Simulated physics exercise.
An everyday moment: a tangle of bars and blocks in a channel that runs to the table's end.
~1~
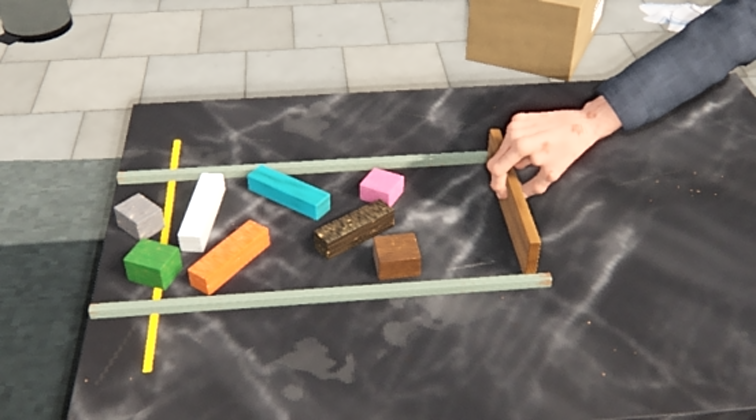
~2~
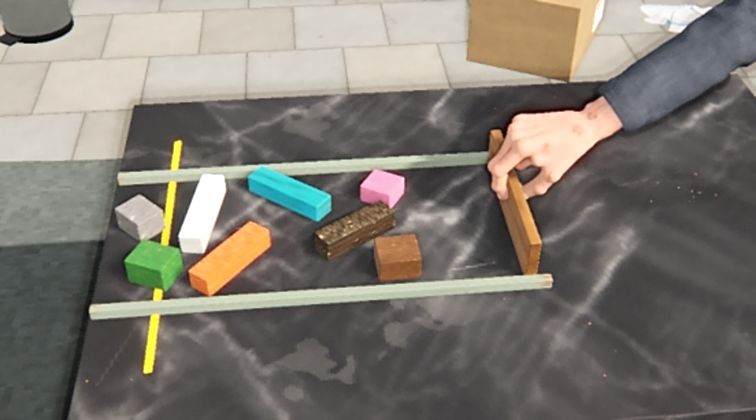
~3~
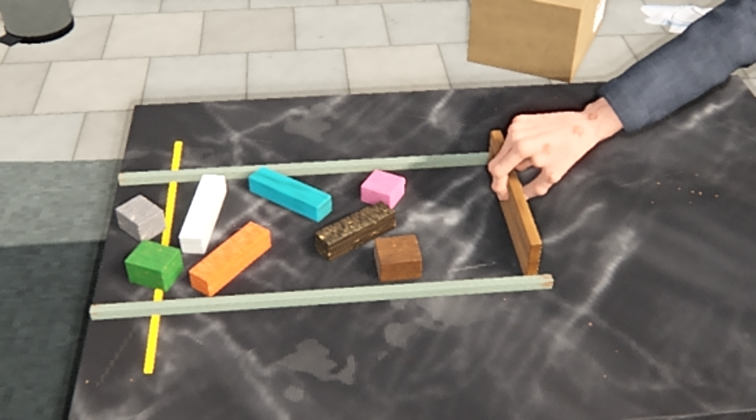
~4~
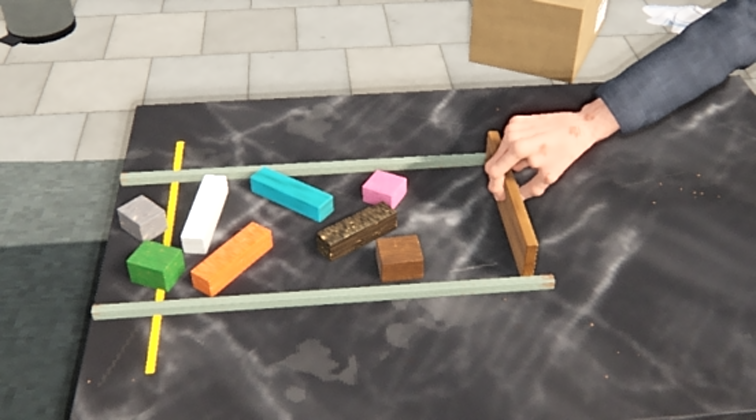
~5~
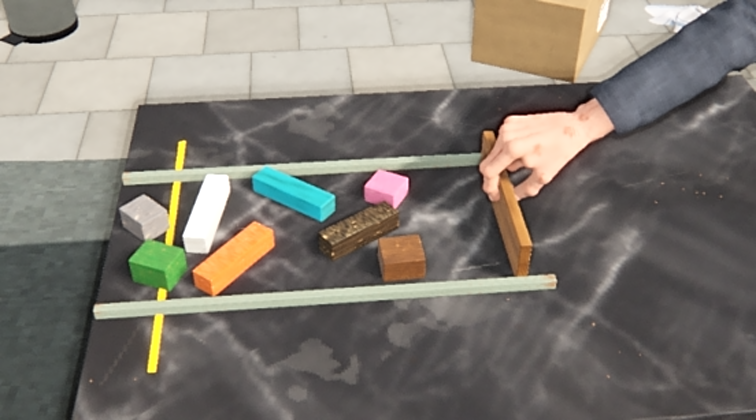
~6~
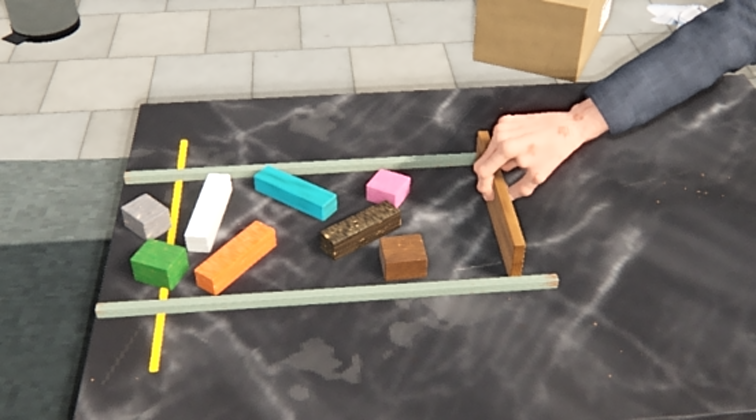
A hand slides an upright brown board slightly left between two pale rails on a dark marbled tabletop, while the coloured blocks and bars ahead of it, and the yellow tape beneath some of them, show no clear movement.
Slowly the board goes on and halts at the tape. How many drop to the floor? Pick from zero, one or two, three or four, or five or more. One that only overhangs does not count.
In the end the number that fall off is three or four.
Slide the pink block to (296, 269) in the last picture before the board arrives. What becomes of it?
Then it holds on.
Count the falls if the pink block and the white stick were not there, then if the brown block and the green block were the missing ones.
First 1, then 2.
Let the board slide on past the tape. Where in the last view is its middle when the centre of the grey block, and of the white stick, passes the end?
Its middle is around (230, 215) and around (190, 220).
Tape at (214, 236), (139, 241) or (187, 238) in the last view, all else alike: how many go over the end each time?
It would be 2, 6 and 3.
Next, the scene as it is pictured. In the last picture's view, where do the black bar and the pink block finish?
First (133, 244), then (158, 203).
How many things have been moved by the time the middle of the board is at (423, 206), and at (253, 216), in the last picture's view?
The counts are 0 and 8.
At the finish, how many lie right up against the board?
In contact: 3.
Soon after, none off yet; grey block at rest near (147, 218); green block at rest near (160, 264); white stick at rest near (209, 212).
Then, none off yet; grey block at rest near (147, 218); green block moving near (148, 263); white stick moved a little near (194, 210).
At rest, the number that fall off is three or four; fallen, orange bar, white stick, green block and grey block.
